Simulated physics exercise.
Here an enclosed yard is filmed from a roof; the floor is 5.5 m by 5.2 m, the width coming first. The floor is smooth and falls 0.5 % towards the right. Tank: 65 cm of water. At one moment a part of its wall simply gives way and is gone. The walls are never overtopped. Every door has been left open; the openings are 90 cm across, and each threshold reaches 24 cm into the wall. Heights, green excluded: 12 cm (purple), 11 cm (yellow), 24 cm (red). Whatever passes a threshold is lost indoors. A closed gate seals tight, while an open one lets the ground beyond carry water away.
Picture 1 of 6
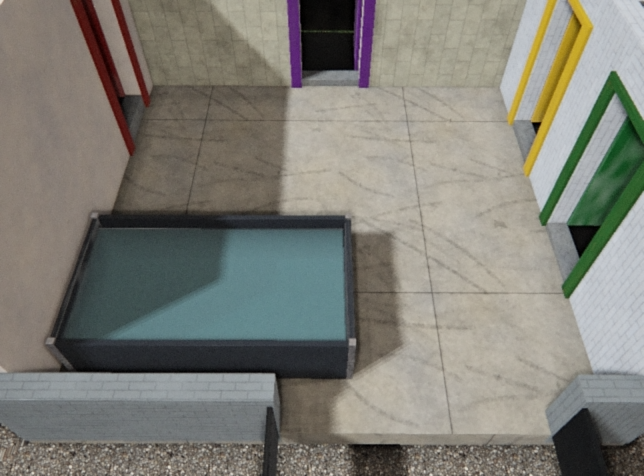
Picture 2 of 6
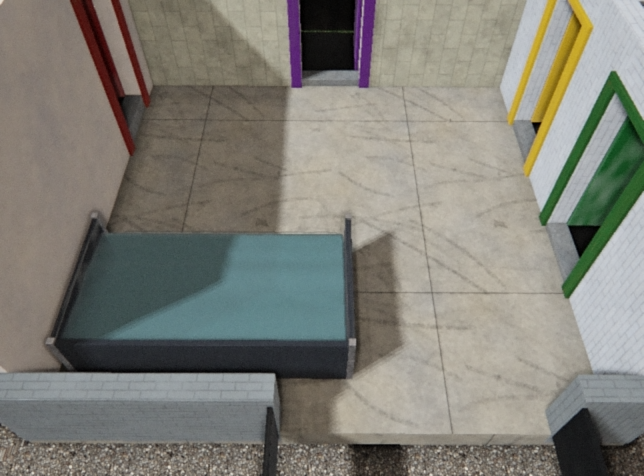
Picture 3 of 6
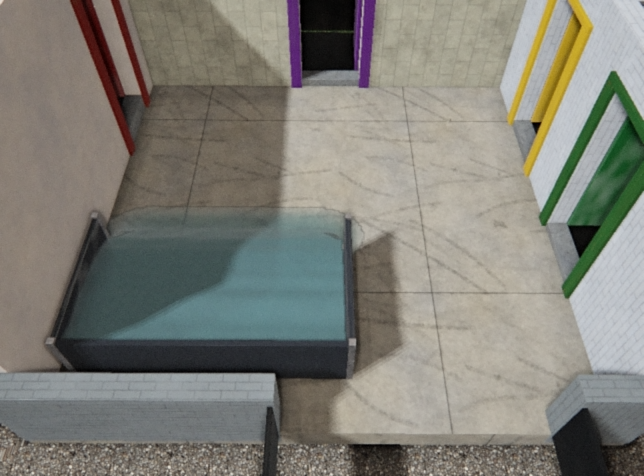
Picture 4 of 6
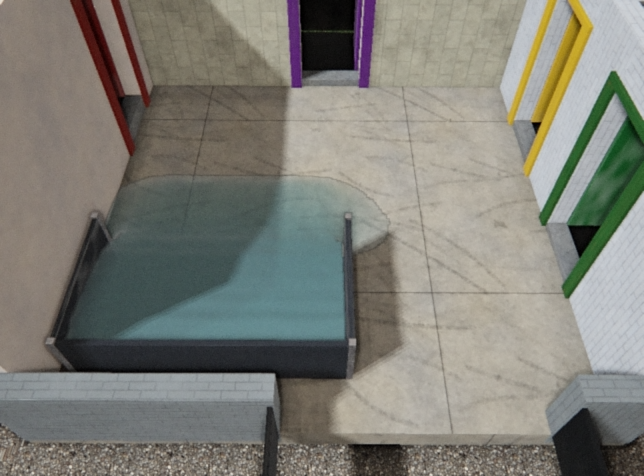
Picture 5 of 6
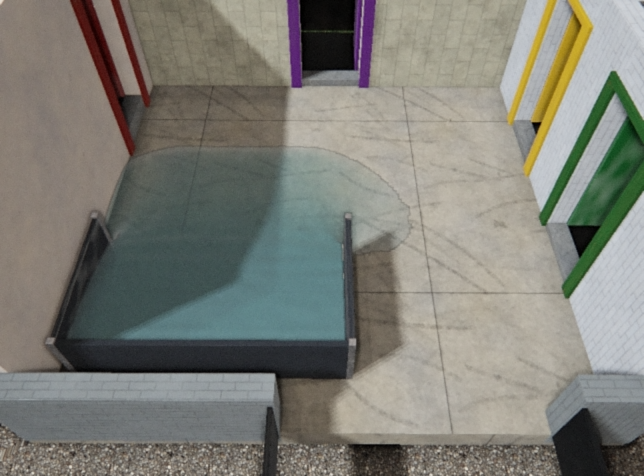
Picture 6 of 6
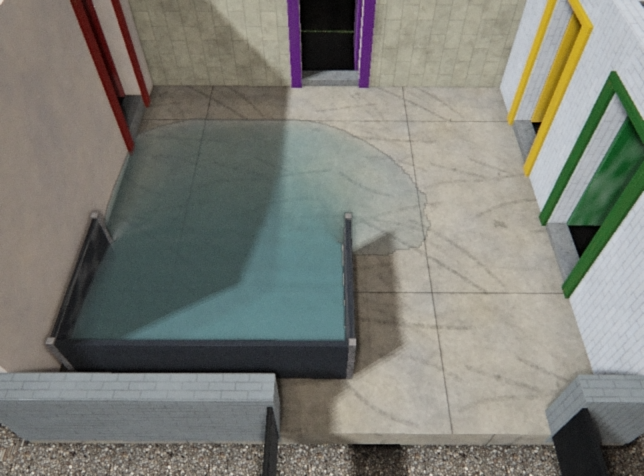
Walled yard with coloured open doorways, a tank's far side vanishing and water spreading across the pale floor in a widening sheet.
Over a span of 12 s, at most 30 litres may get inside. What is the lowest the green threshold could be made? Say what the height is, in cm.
Around 7 cm high.
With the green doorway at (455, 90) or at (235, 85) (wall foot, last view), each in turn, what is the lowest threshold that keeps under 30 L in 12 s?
Roughly 15 cm, then roughly 31 cm.
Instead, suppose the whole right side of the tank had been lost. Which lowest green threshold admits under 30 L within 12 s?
About 26 cm.
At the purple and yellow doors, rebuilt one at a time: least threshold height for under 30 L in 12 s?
You'd want some 22 cm at purple and some 16 cm at yellow.
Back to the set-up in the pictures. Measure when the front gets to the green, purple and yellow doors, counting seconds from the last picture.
Green at 3.2 s, purple at 0.3 s and yellow at 1.6 s.
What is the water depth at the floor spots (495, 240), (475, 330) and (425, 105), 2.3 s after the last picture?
Ordered as asked: 0, 0, 14 cm.
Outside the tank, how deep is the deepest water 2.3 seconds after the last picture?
Max depth: Near 32 cm.
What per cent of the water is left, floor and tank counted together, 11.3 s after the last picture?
About 66 in every hundred.
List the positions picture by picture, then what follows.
The tank at (214, 279) is whole and still, 65 cm deep; the green door at (587, 199) is dry, in the first frame.
Water pours out on the far side and has run 0.3 m, to a hidden place; about 9 cm deep outside, 65 cm at the back, in the second frame.
Water pours out on the far side and has run 0.7 m, to (136, 213); about 12 cm deep outside, 63 cm at the back, in the third frame.
The gap is on the far side, the front 1.3 m out at (168, 179); the back of the tank holds 55 cm, in the fourth frame.
The gap is on the far side, the front 1.9 m out at (167, 151); the back of the tank holds 55 cm, in the fifth frame.
Water pours out on the far side and has run 2.5 m, to (190, 124); about 8 cm deep outside, 50 cm at the back; the green door at (587, 199), 3.9 m from the gap, is still 1.9 m from the nearest water, in the sixth frame.
Then, 0.7 s after the last picture water covers 55 % of the floor, deepest (40 cm) near (255, 91); it has not reached the green door.
Then, 2.3 s after the last picture water covers 65 % of the floor, deepest (32 cm) near (496, 93); it has not reached the green door.
Then, 11.3 s after the last picture water covers 95 % of the floor, deepest (14 cm) near (152, 91); 8 cm at the green door, 20 litres in over its 8 cm threshold.
At the green door as built, the water peaked near 12 cm, 5.7 s after the last picture.
With a threshold of 6 cm, 48 litres would have come in within the 12 s; with 8.5 cm, 15 litres. So under 30 litres takes about 7 cm.
